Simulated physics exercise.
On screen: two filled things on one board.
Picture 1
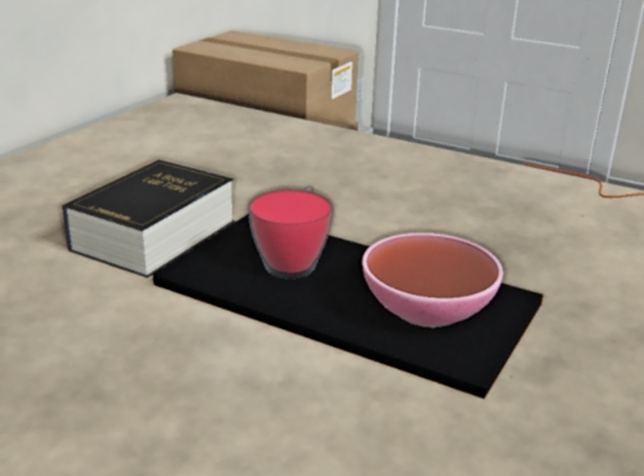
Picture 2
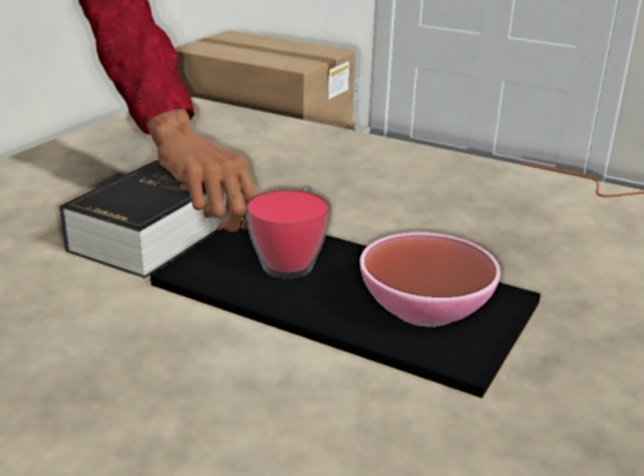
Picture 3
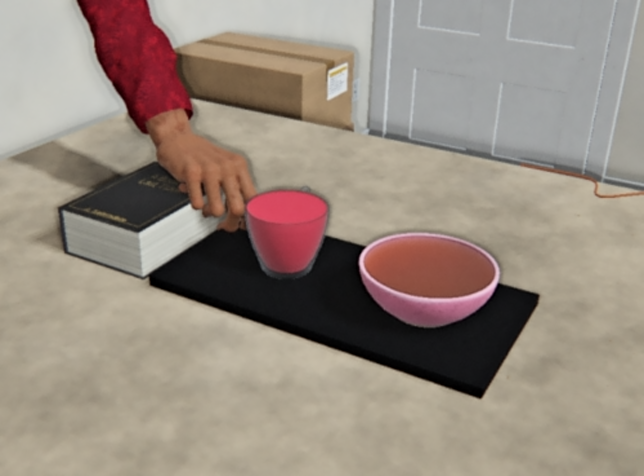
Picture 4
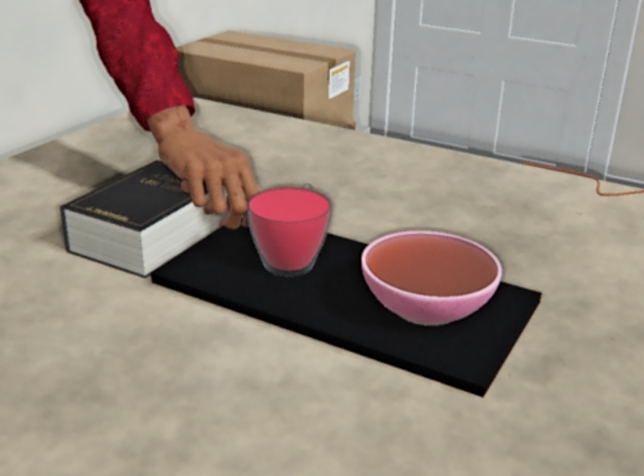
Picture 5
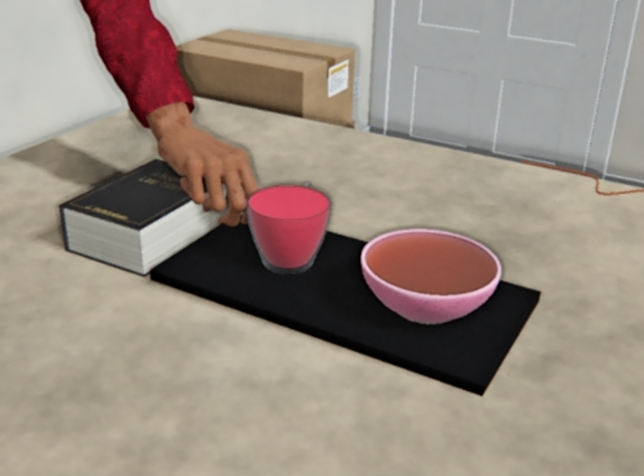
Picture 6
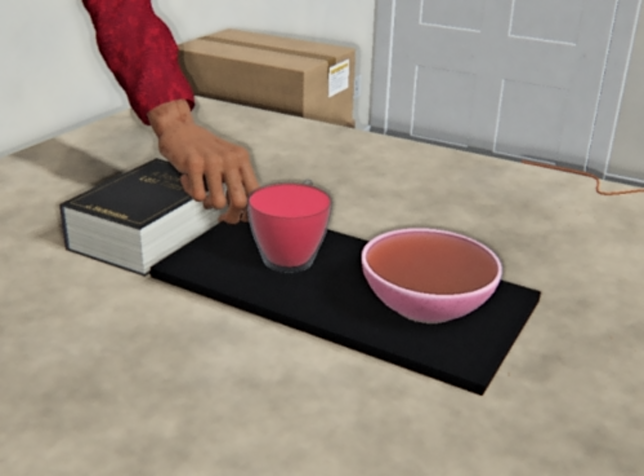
A hand in a red sleeve reaches in from the upper left, over a black book, and takes the near end of a flat black board holding a nearly full red cup and pink bowl. It then raises that end very slightly, and the cup and bowl barely shift.
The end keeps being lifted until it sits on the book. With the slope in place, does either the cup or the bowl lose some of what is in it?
On the left the cup: Lets some out; on the right the bowl: Lets some out.
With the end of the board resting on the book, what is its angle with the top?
Roughly 10 degrees.
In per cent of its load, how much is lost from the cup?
Result: Around 10 %.
A moment on, the board slopes by about 6°; cup, a puddle lies under it; bowl, a puddle lies under it.
Further on, the board slopes by about 12°; cup, a puddle lies under it; bowl, a puddle lies under it.
When it is over, the board slopes by about 10°, resting on the book; cup, a puddle lies under it; bowl, a puddle lies under it.
